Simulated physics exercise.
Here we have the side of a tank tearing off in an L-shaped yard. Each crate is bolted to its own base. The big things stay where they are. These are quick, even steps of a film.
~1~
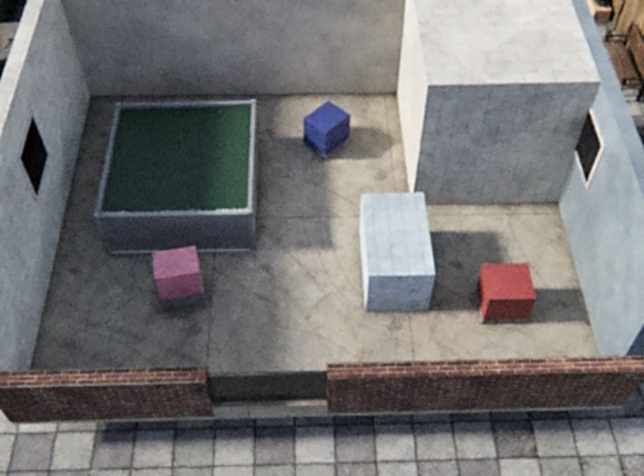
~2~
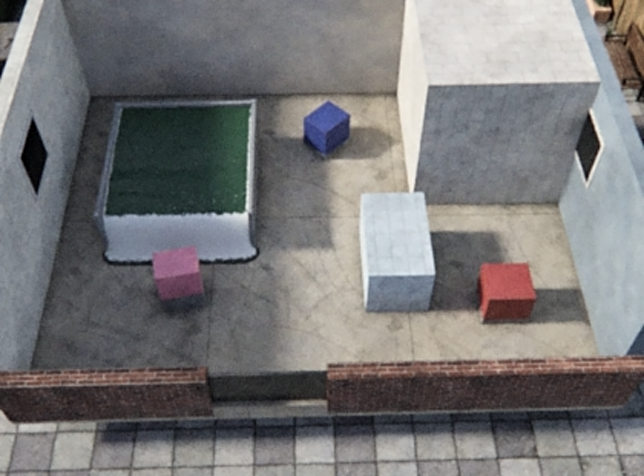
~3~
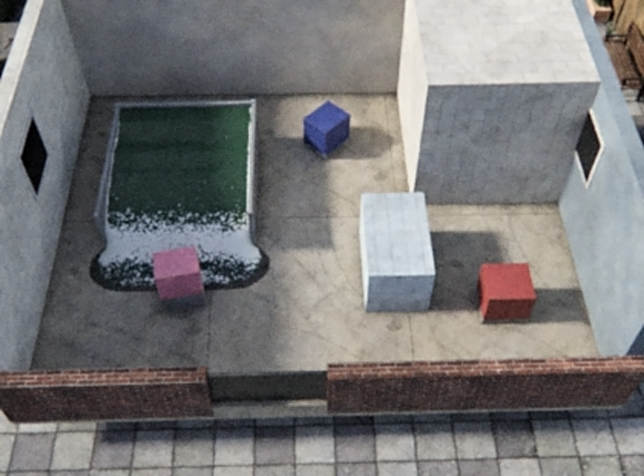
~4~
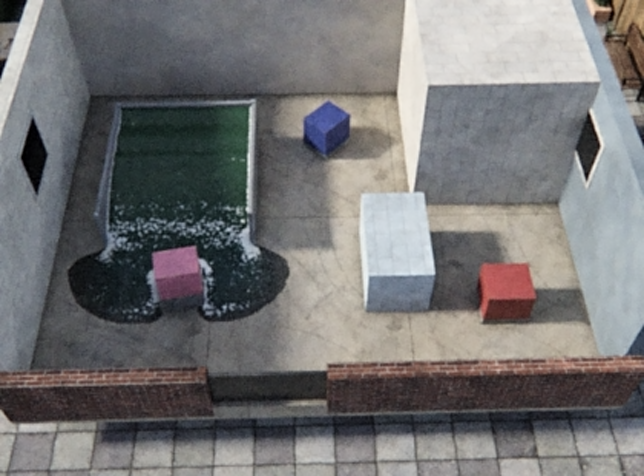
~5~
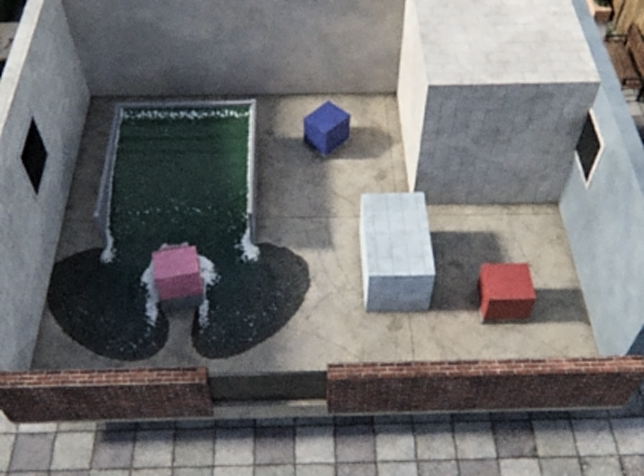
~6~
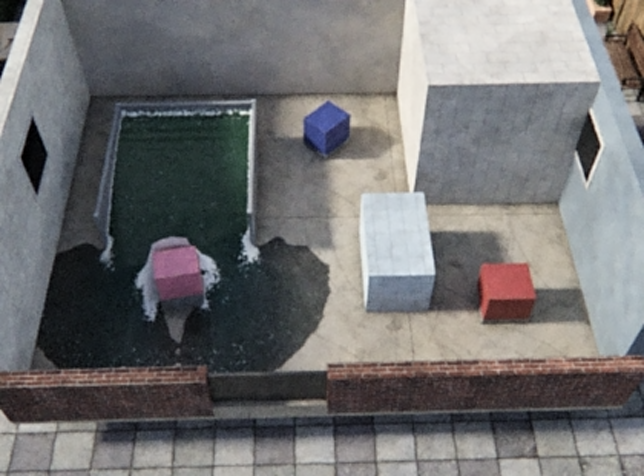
Dark green water burst from the front of the tank in a walled yard, foamed around the pink block, and spread across the floor to the low brick wall while the blocks stayed put.
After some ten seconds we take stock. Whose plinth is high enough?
In the end: The blue crate is wetted; the red crate is wetted; the pink crate is wetted.
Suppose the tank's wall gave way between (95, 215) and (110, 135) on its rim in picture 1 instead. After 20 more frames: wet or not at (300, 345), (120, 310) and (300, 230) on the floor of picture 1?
In that order: Under water, under water, clear.
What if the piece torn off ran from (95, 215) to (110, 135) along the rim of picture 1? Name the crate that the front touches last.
Last comes the crate marked red.
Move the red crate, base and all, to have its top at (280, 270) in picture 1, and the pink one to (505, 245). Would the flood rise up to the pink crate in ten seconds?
One by one: The pink one stays dry.
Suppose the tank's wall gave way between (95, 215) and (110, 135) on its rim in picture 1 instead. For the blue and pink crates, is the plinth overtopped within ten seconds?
In short: Blue crate is soaked; pink crate remains dry.
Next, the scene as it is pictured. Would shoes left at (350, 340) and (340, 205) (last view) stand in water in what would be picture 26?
One after the other: Covered, flooded.
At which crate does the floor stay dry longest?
The blue-painted one.
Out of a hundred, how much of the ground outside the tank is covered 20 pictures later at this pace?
Some 55 per cent.
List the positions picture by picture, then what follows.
Still water in the tank at (181, 159), in the first frame.
Water pours out at (179, 238) and has run to (108, 259), in the second frame.
Water pours out at (179, 239) and has run to (95, 269), in the third frame.
Water pours out at (180, 240) and has run to (279, 284), in the fourth frame.
The front is at (278, 324), out from the gap at (180, 240), in the fifth frame.
Water pours out at (180, 240) and has run to a hidden place, in the sixth frame.
A moment on, water covers 30 % of the floor; the blue crate not reached, the red crate not reached, the pink crate water round its plinth.
Next, water covers 40 % of the floor; the blue crate not reached, the red crate water round its plinth, the pink crate water round its plinth.
Then, water covers 55 % of the floor; the blue crate not reached, the red crate water round its plinth, the pink crate water round its plinth.
Later, water covers 90 % of the floor; the blue crate water round its plinth, the red crate water round its plinth, the pink crate water round its plinth.
In the end, water covers 100 % of the floor; the blue crate was topped, the red crate was topped, the pink crate was topped.
